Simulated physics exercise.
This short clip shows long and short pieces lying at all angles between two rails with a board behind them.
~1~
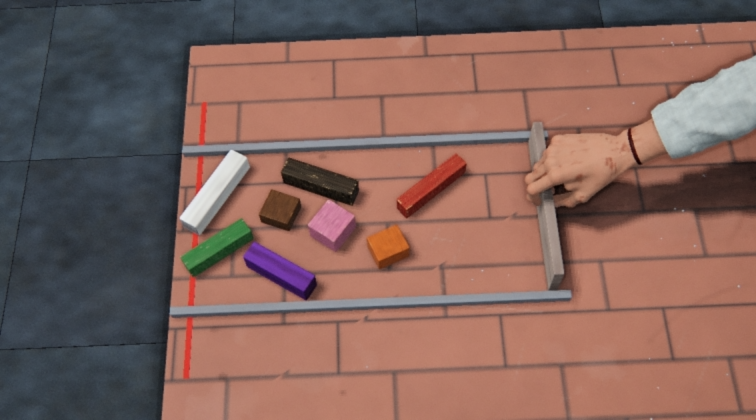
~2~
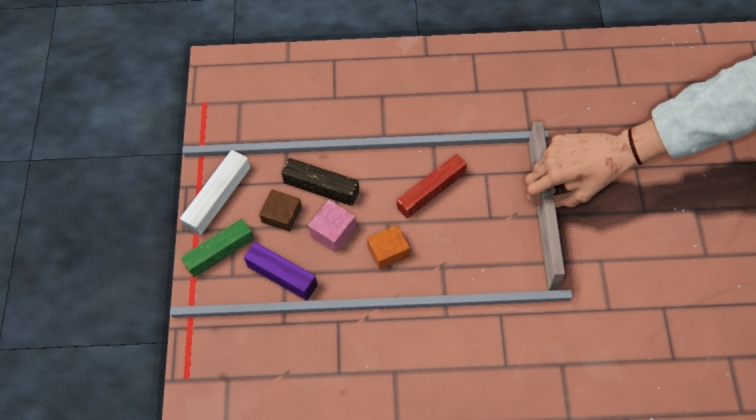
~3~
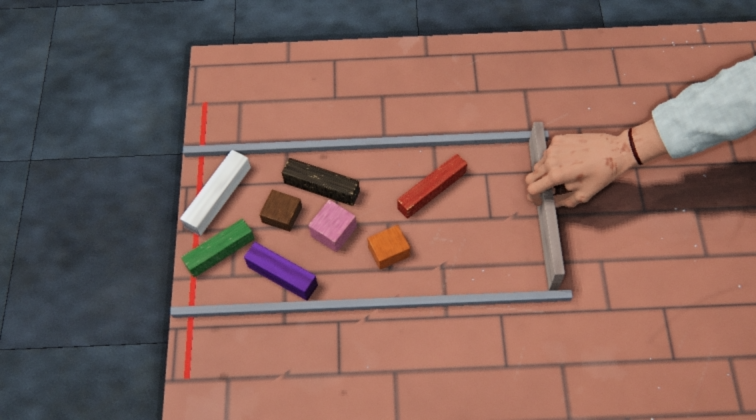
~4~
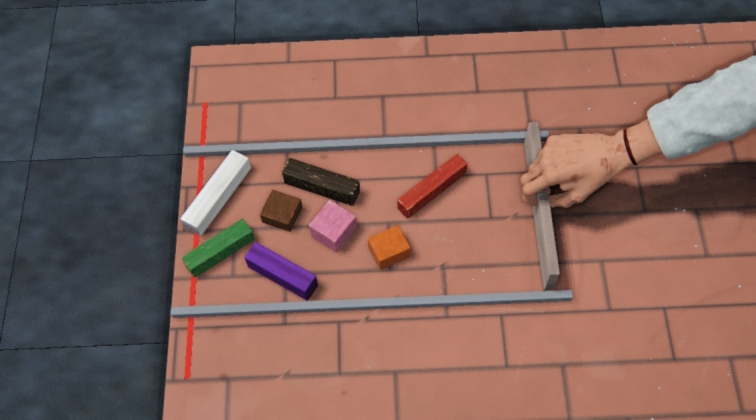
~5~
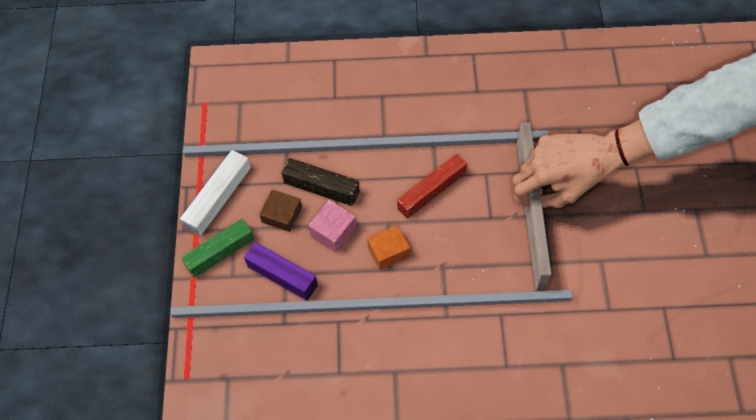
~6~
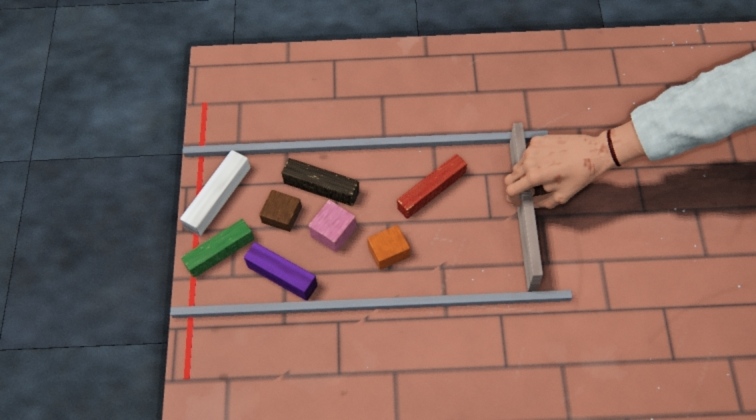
A hand in a pale sleeve grips a grey board and, after staying still at first, slides it slightly left between two rails on a brick-patterned surface seen from above at a slant. White and green bars lie near a red line at left, with brown, black, purple, pink, orange and red pieces scattered rightward. The pieces show no clear movement, and the view stays fixed.
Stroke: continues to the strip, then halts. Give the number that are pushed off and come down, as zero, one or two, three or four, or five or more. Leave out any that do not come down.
Lost: Five or more.
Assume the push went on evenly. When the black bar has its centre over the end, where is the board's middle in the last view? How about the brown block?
For the black bar, about (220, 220); for the brown block, about (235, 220).
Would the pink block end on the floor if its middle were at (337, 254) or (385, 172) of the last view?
It ends up down from the first place and ends up down from the second.
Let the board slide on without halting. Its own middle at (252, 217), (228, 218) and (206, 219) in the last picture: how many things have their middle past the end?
In order: 2, 3, 6.
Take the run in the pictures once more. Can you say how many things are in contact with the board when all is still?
Contact count: 2.
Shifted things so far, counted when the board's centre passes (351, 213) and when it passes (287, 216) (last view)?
The counts are 5 and 8.
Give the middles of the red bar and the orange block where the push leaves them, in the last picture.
Red bar at about (189, 204), orange block at about (176, 255).
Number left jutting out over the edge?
In total, 1 of them.
A little later, none off yet; white stick at rest near (216, 193); green bar at rest near (218, 248); brown block at rest near (281, 211).
Next, none off yet; white stick shifted a little near (199, 191); green bar moving near (211, 250); brown block shifted about its own width near (237, 202).
When it is over, the number that fall off is five or more; down, pink block, black bar, purple stick, brown block, green bar and white stick.
